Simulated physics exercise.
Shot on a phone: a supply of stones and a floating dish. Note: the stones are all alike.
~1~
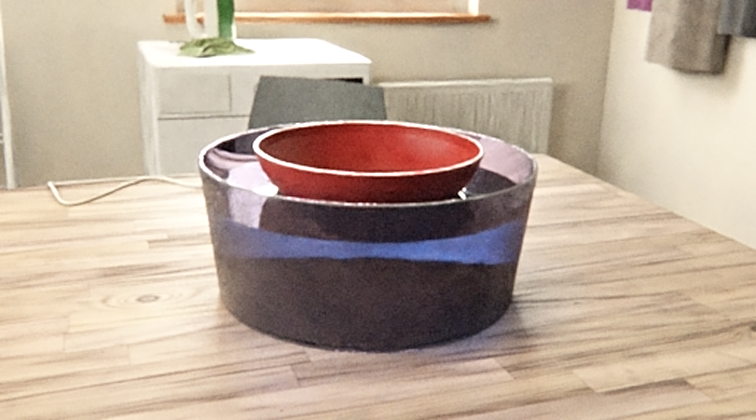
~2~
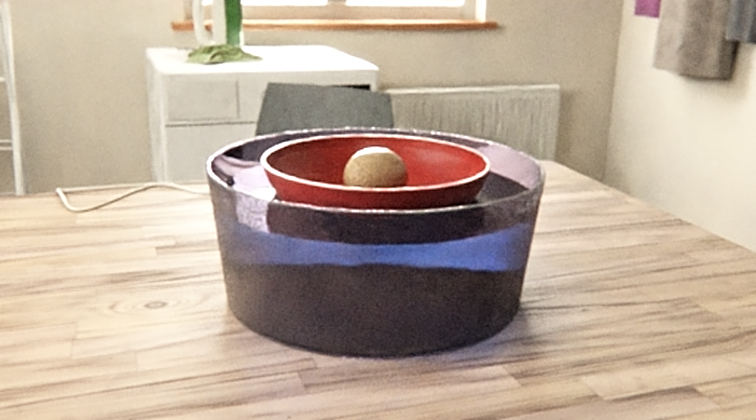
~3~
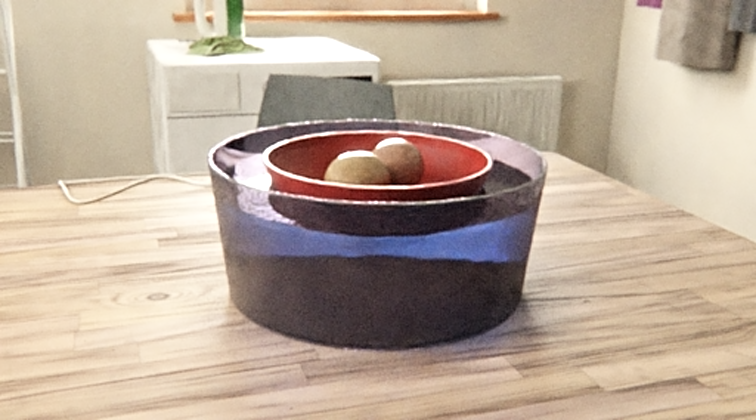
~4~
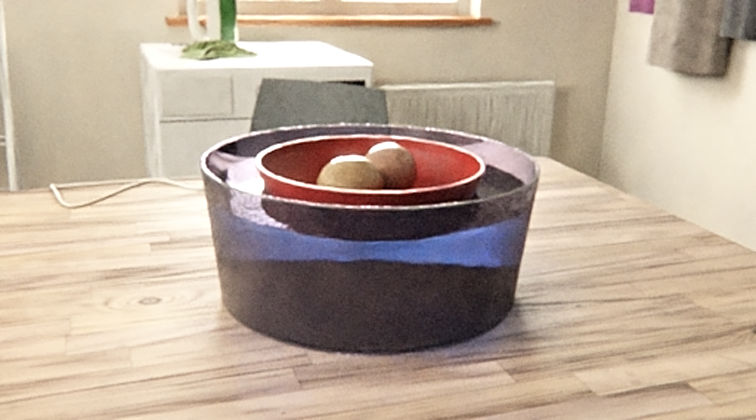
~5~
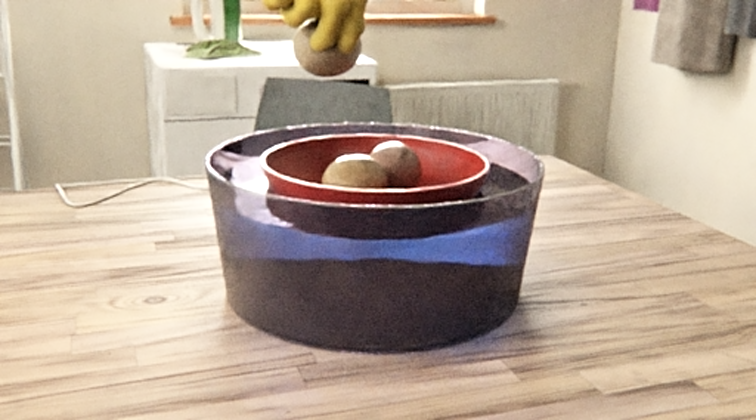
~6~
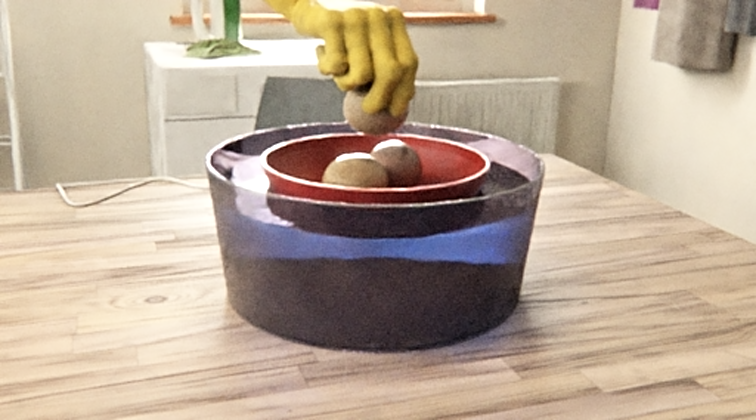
A yellow-gloved hand lowered another stone over the red dish floating in a big tub of water, after two round stones had appeared inside one by one and the dish had settled deeper.
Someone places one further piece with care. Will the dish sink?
No - I think it's fine with that one.
Shortly, the stone is in and the dish dips.
Then, it steadies; about a third of its side above the surface.
At the finish, the dish floats; about a third of its side above the surface.
